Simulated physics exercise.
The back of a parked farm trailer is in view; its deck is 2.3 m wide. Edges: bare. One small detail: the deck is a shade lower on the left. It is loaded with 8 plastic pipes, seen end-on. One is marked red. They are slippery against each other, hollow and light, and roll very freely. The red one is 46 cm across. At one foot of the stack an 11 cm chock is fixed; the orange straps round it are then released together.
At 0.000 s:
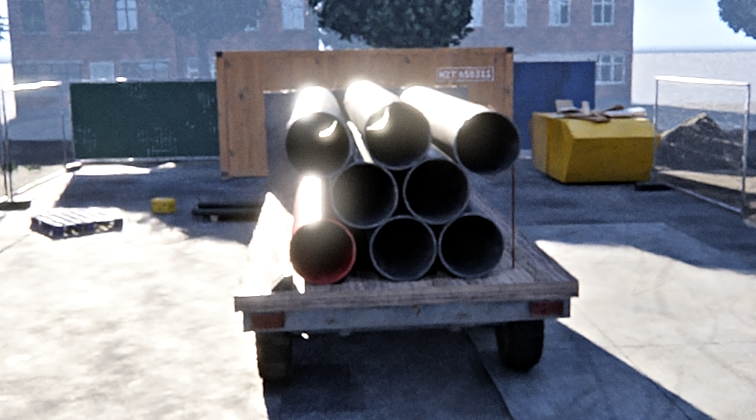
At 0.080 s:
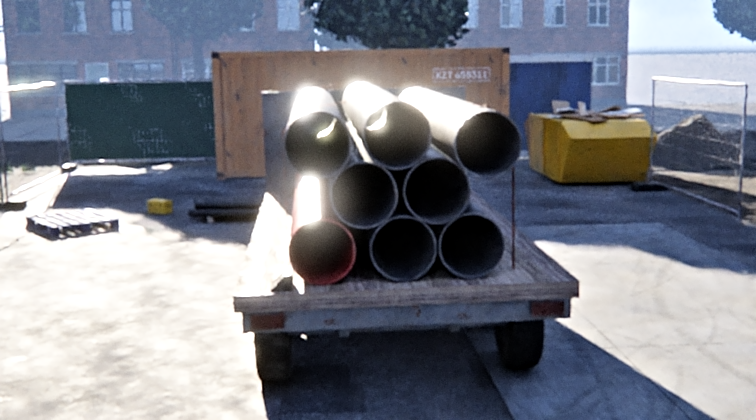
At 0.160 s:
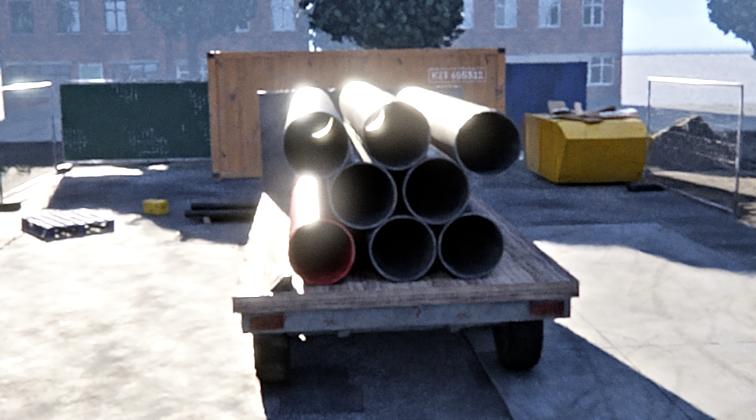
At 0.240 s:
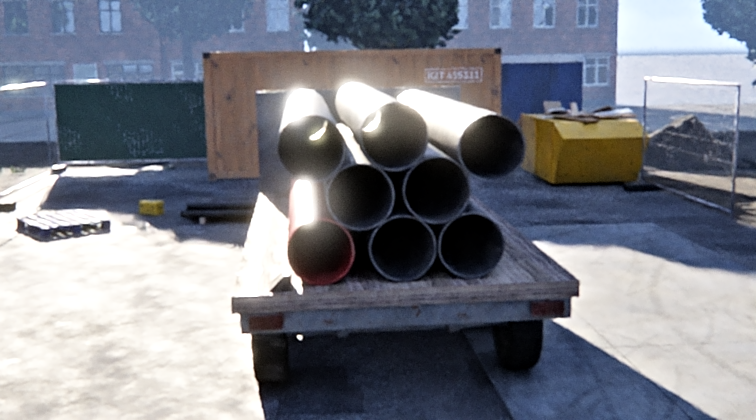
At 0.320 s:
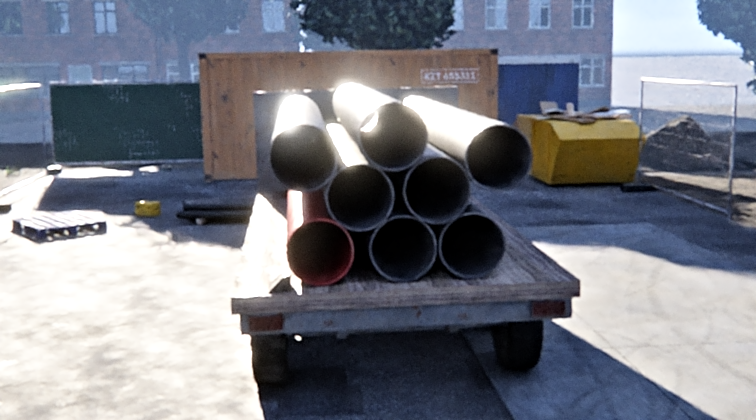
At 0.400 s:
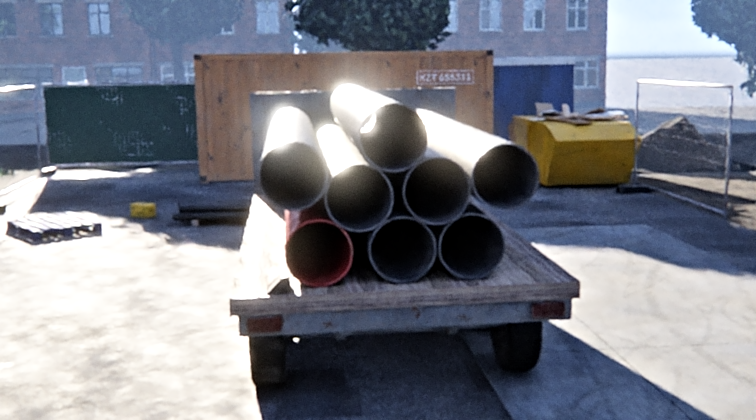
We see eight dark pipes, one of them red, stacked end-on on a parked trailer in a yard; the outer two pipes of the top row shift outward and down to either side, while the others stay nearly still.
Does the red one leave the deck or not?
The red pipe stays put, by my reckoning.
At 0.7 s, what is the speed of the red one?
Close to 0.0 m/s at that moment.
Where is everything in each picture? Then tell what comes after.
The first picture shows red (322, 253); straps tight; chock at (289, 281); the deck is a shade lower on the left; 3 of the 8 lie on the deck itself.
The second picture shows red (322, 253); straps tight.
The third picture shows red (321, 253); straps gone.
The fourth picture shows red (321, 253); straps gone.
The fifth picture shows red (320, 254); no straps.
The sixth picture shows red (319, 255); no straps; chock at (286, 284).
By 0.7 s, red is on the deck, 60 cm from the left edge; 0 gone from the deck.
Finally (8.9 s), red is on the deck, 60 cm from the left edge; 3 gone from the deck.
